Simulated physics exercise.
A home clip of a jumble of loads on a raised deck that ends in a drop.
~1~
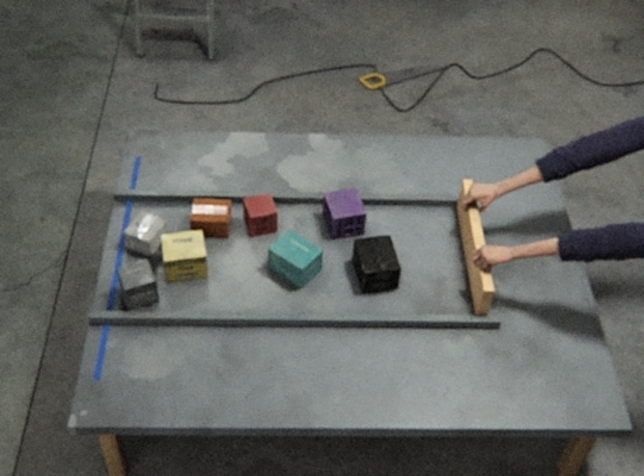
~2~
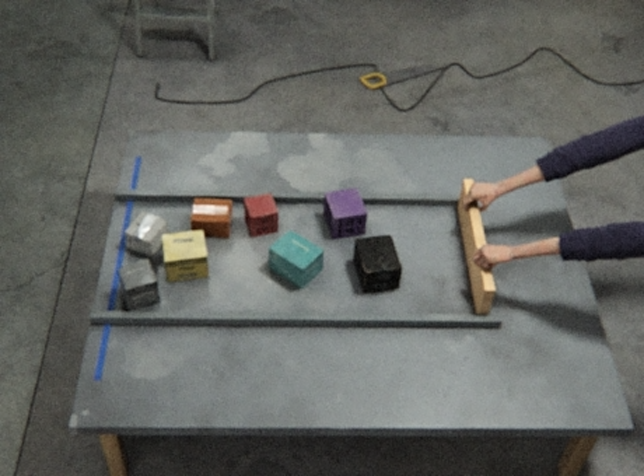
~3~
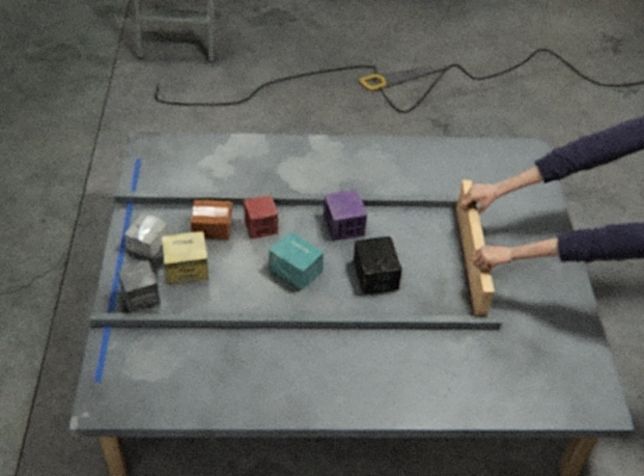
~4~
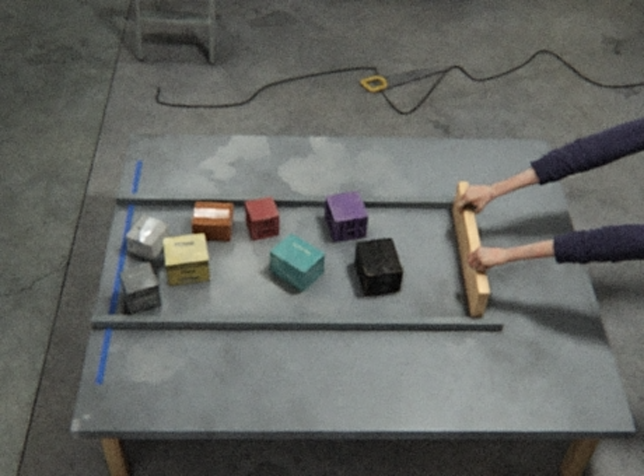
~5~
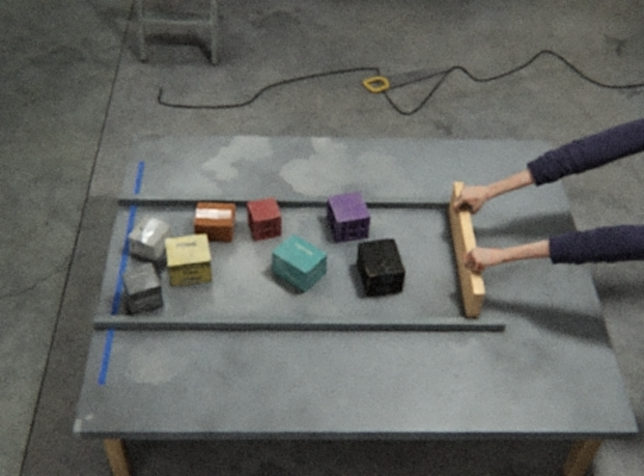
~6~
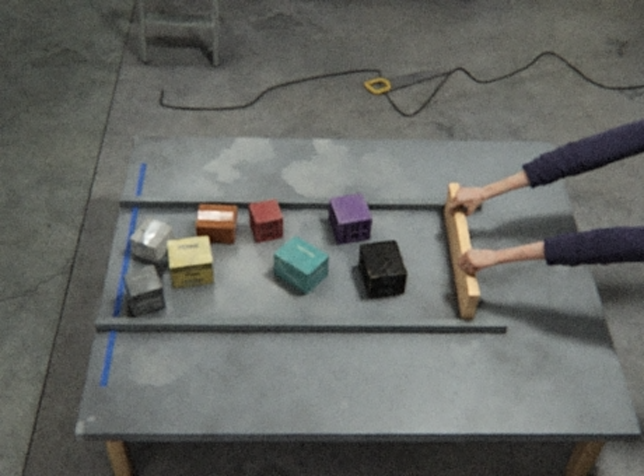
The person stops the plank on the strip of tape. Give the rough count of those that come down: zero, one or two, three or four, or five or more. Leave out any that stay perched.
The number that fall off is five or more.
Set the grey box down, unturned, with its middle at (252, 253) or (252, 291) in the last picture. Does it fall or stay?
In that order, it falls; does not fall.
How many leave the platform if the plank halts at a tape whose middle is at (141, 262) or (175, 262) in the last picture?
It would be 5 and 3.
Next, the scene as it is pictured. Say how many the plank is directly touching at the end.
That makes 1.
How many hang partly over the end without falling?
That would be 1.
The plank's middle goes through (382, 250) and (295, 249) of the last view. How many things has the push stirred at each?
At the one place 1, at the other 6.
A little later, none off yet; white parcel at rest near (152, 240); grey box at rest near (145, 292); yellow box at rest near (191, 262).
Next, none off yet; white parcel moving near (150, 239); grey box at rest near (145, 292); yellow box shifted a little near (175, 261).
Later still, one off so far; white parcel fallen near (77, 287); grey box shifted a little near (134, 293); yellow box tilted a little near (93, 257).
When it is over, the number that fall off is five or more; down, black parcel, purple crate, turquoise box, red crate, orange parcel, yellow box and white parcel.
